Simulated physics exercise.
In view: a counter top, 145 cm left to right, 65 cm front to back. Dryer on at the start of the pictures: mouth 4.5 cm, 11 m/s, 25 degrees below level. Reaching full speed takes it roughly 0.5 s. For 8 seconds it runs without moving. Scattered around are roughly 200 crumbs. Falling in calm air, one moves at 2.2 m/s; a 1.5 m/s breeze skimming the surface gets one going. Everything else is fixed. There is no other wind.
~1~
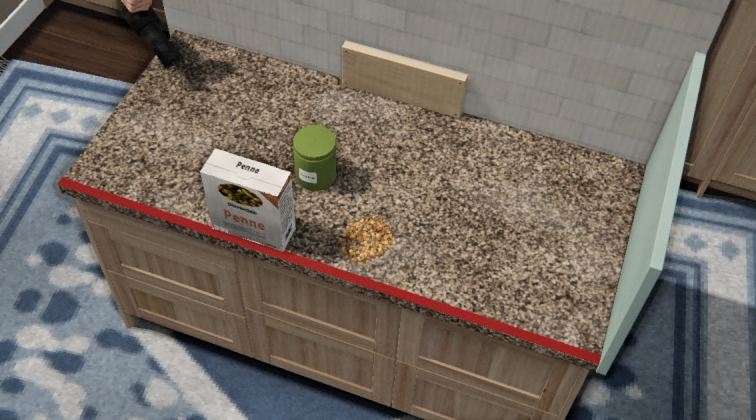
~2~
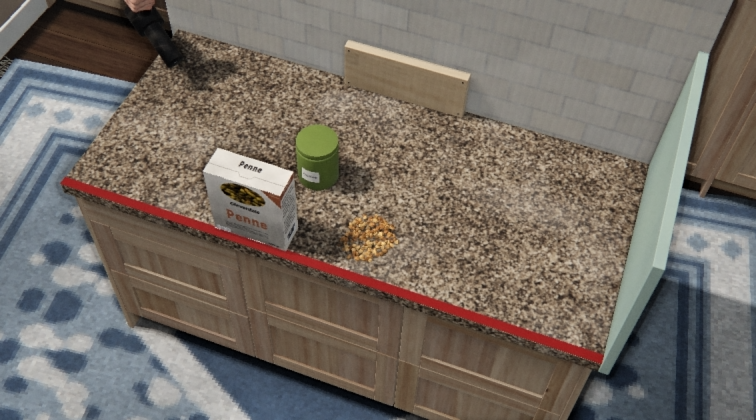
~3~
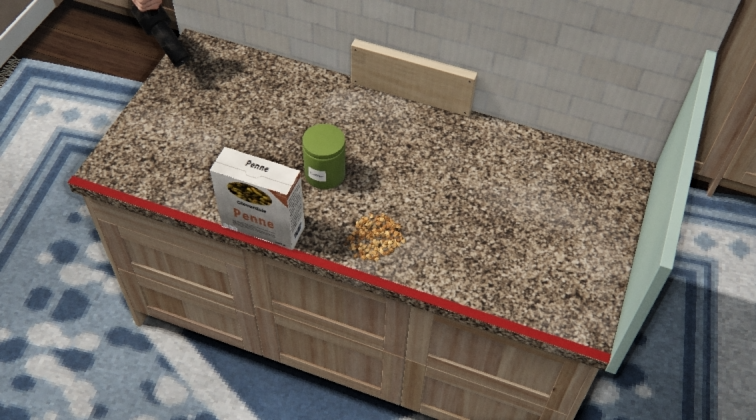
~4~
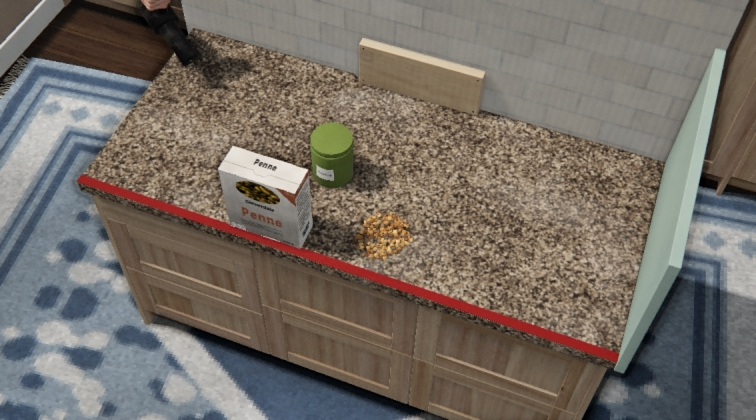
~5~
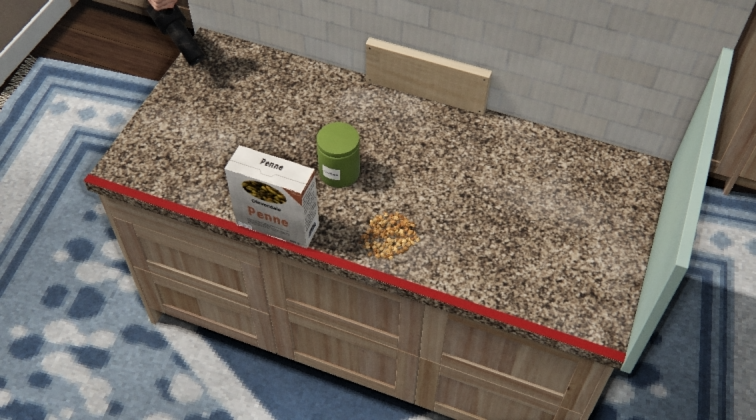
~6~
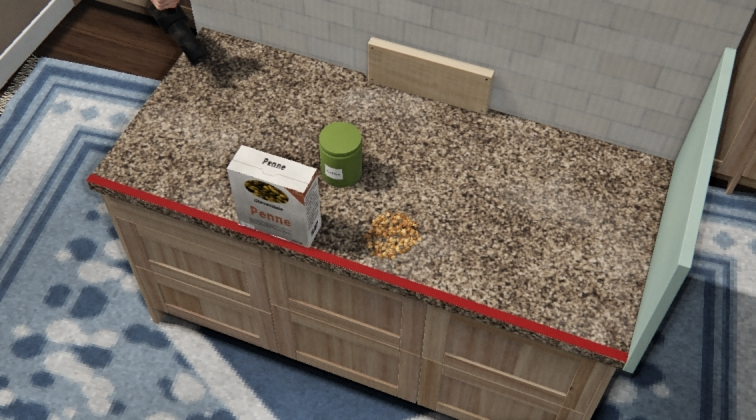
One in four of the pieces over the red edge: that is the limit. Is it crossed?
I'd bet the limit of a quarter at that edge is broken.
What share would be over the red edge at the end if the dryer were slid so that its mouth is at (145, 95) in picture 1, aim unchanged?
About 60 %.
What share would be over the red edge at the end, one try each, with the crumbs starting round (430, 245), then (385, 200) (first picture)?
First try about 0 per cent, second about 0 per cent.
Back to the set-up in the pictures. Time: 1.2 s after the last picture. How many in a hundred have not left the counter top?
Around 70 in a hundred are still there.
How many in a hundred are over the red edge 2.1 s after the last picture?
It comes to around 30 %.
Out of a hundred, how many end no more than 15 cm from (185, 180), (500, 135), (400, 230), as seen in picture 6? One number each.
0 %, 0 %, 50 %.
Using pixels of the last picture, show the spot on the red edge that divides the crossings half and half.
Close to pixel (483, 315).
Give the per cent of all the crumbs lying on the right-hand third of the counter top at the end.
10 %.
Then, 1.2 s after the last picture, 26 % are over the red edge; the middle of those still in play is near (405, 236); 28 % have settled or left.
Then, 2.1 s after the last picture, 32 % are over the red edge; the middle of those still in play is near (405, 236); 36 % have settled or left.
Then, 4.0 s after the last picture, 38 % are over the red edge; the middle of those still in play is near (405, 236); 46 % have settled or left.
Then, 7.6 s after the last picture, at the end, 42 % are over the red edge; the middle of those still in play is near (406, 237).
